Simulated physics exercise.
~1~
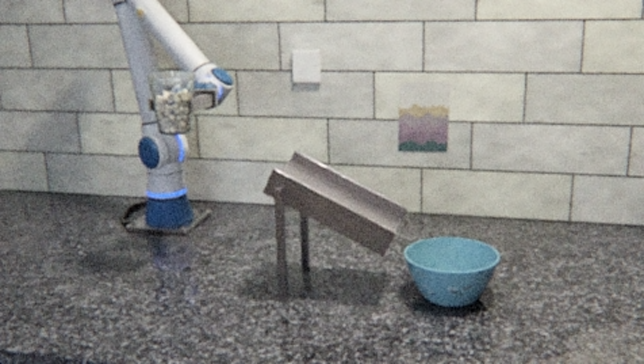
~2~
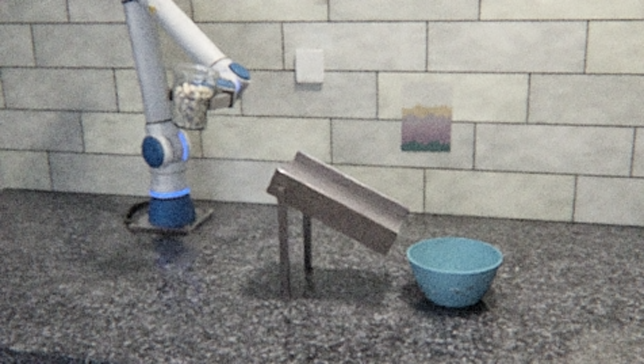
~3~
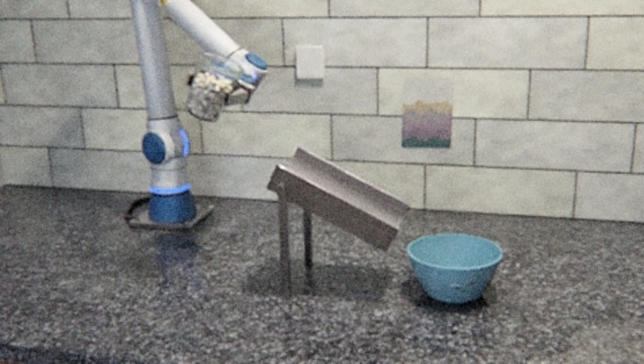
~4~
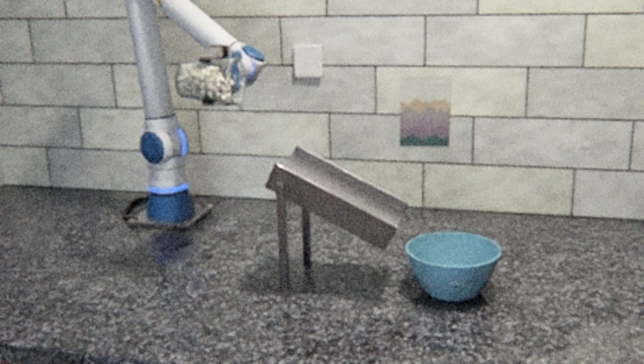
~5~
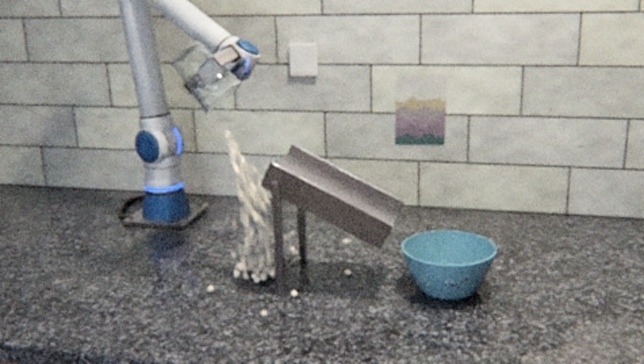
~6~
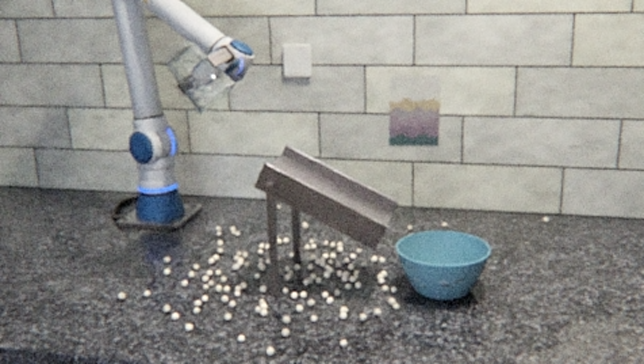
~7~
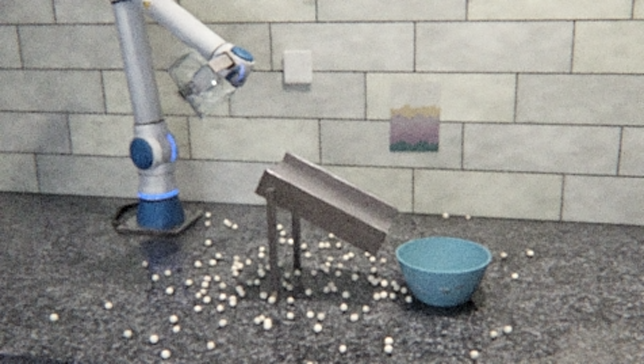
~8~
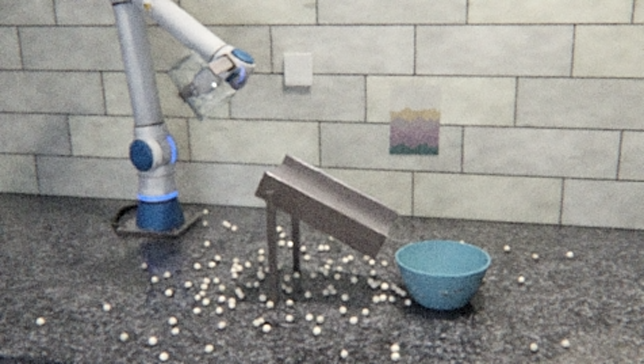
Robot arm tipping a clear tumbler of pale beads short of a sloped chute, scattering them across the counter around a blue bowl.
